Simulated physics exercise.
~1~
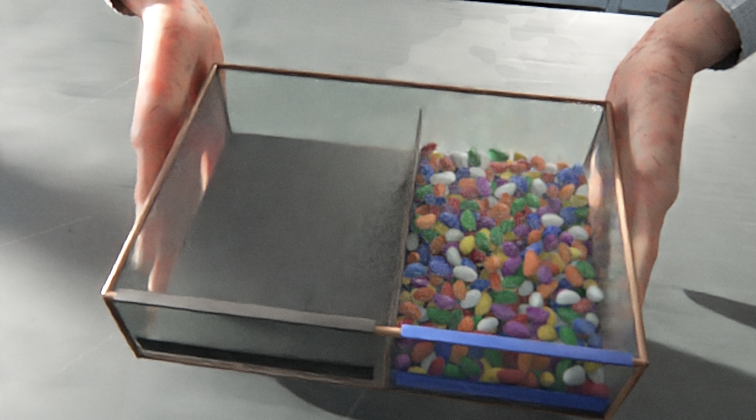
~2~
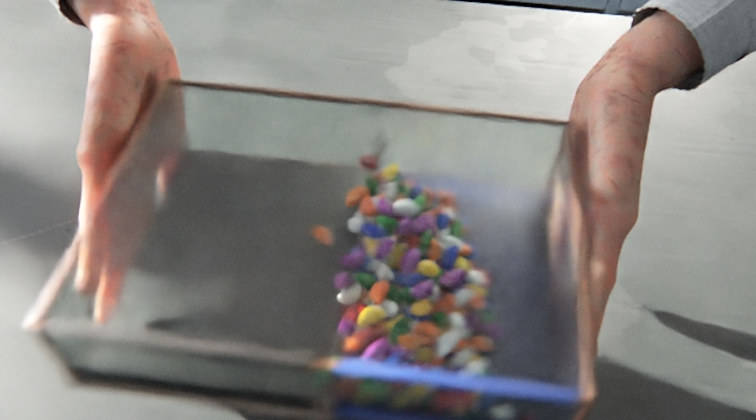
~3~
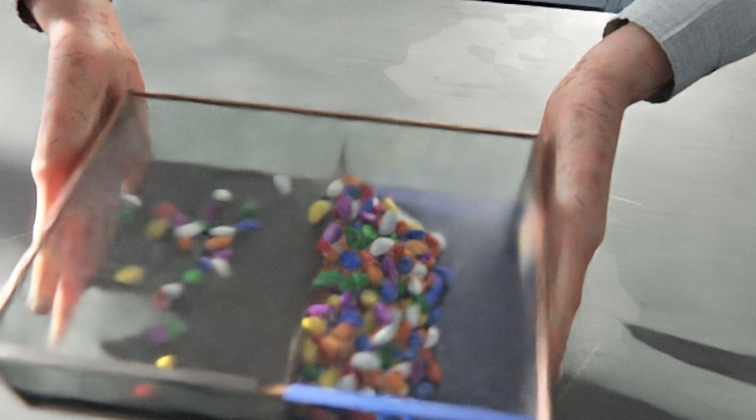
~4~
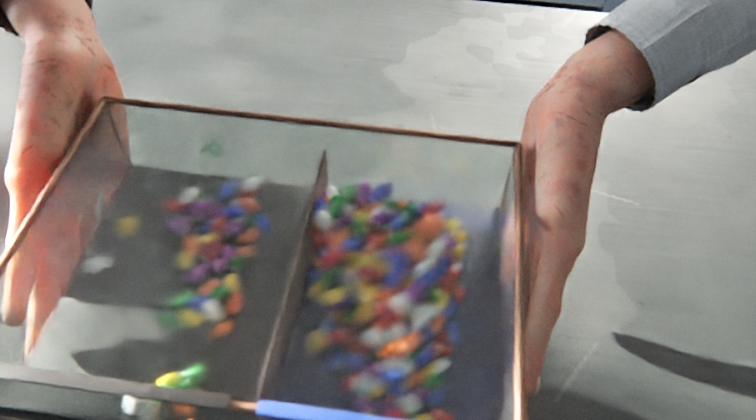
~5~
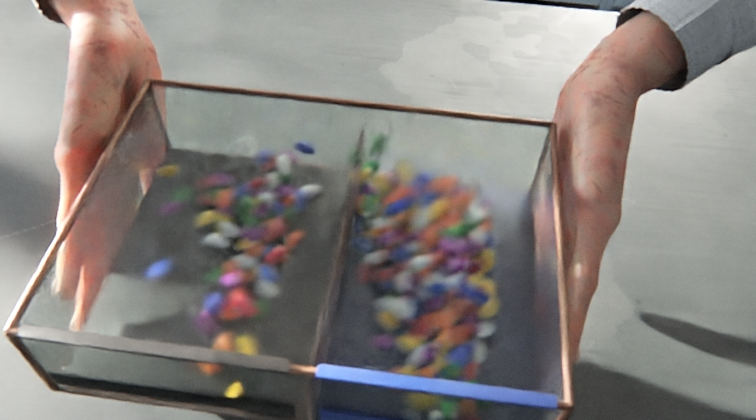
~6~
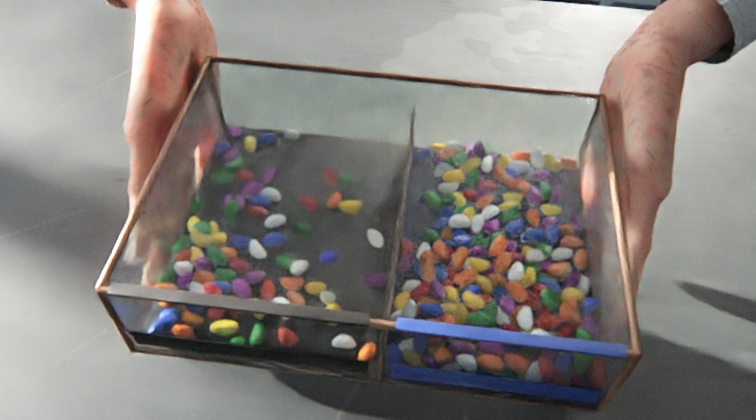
Colorful jelly beans filled the blue side of a divided clear box until two hands shook it left and right, sending some over into the black side; when it stopped, most still lay in the blue side, with a smaller share scattered across the black.
